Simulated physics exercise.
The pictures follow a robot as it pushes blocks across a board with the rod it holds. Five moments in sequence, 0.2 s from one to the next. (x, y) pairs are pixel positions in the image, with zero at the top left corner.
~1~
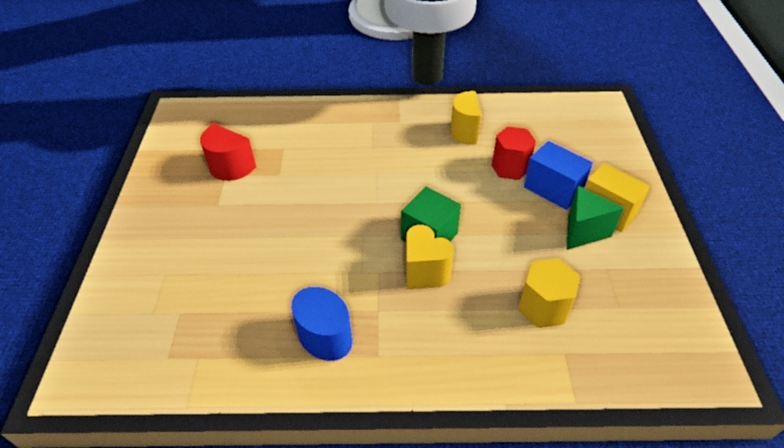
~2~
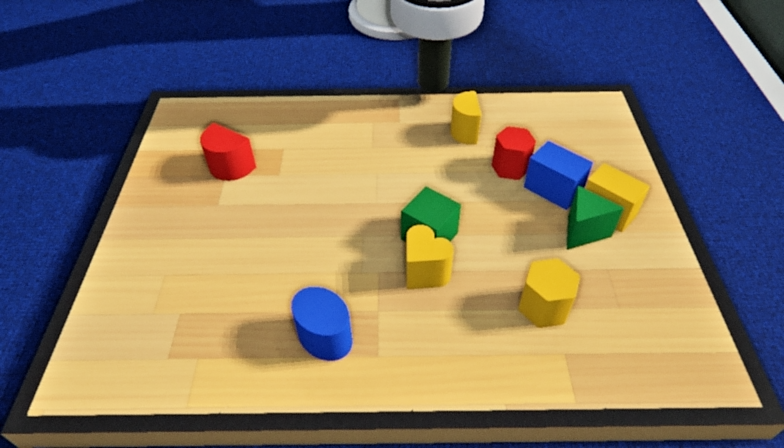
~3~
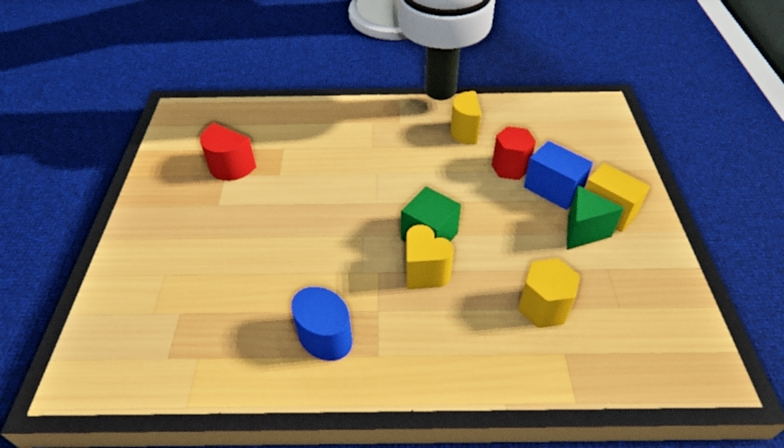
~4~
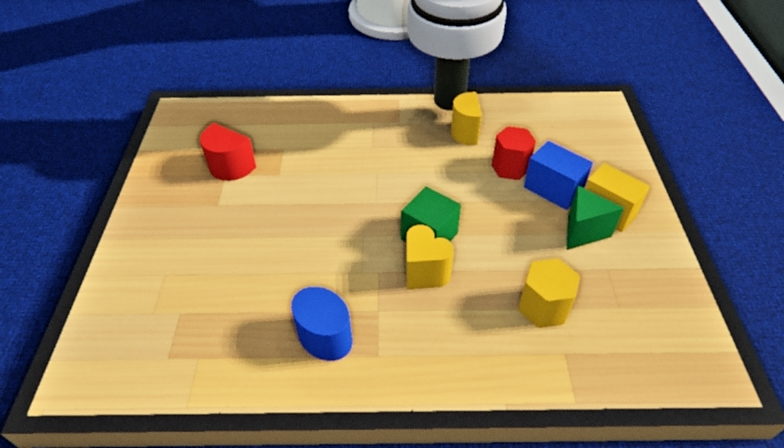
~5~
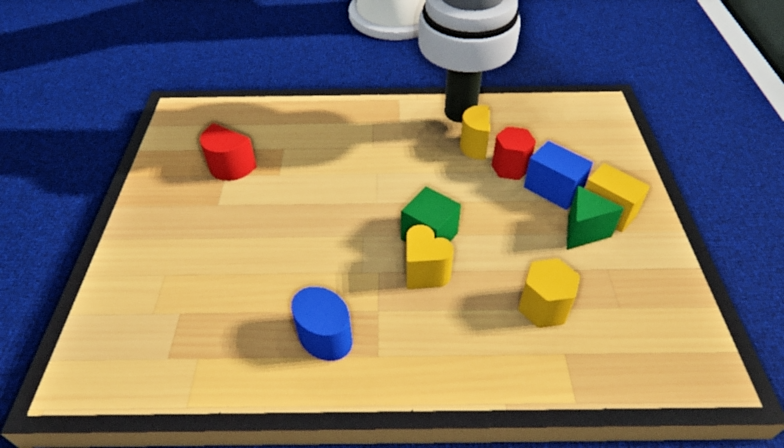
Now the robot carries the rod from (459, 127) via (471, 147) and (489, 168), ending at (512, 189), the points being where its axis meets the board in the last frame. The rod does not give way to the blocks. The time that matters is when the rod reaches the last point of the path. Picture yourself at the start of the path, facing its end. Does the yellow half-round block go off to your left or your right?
It gets pushed right.
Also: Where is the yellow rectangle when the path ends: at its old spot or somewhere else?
That block is going to get moved.
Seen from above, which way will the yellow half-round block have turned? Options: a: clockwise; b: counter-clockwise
Choice a: Clockwise.
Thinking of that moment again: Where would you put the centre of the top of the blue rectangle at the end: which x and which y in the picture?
The answer is (607, 170).
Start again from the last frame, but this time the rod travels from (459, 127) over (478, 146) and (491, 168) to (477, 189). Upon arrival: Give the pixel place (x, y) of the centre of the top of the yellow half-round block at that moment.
Its top middle will sit at (509, 181).
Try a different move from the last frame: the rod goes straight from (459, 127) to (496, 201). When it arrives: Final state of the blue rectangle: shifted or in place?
It leaves its spot.
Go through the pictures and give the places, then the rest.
The first frame shows rod's lower end (427, 78); yellow half-round block (467, 103); red hexagon (516, 138); blue rectangle (562, 160); yellow rectangle (619, 182).
The second frame shows rod (433, 84); blocks still.
The third frame shows rod (440, 92); blocks still.
The fourth frame shows rod (449, 102); blocks still.
The fifth frame shows rod (460, 114); yellow half-round block (478, 117); red hexagon (516, 138); blue rectangle (562, 160); yellow rectangle (619, 182).
What follows on the original path. One third of the way, rod (473, 135); yellow half-round block (488, 140); red hexagon (520, 141), turned 20° anticlockwise.
Two thirds of the way, rod (491, 155); yellow half-round block (505, 165), turned 15° anticlockwise; red hexagon (530, 150), turned 55° anticlockwise; blue rectangle (576, 164); yellow rectangle (626, 185).
At the end, rod (514, 176); yellow half-round block (516, 186), turned 25° clockwise; red hexagon (556, 161), turned 95° anticlockwise; blue rectangle (607, 170); yellow rectangle (657, 194).
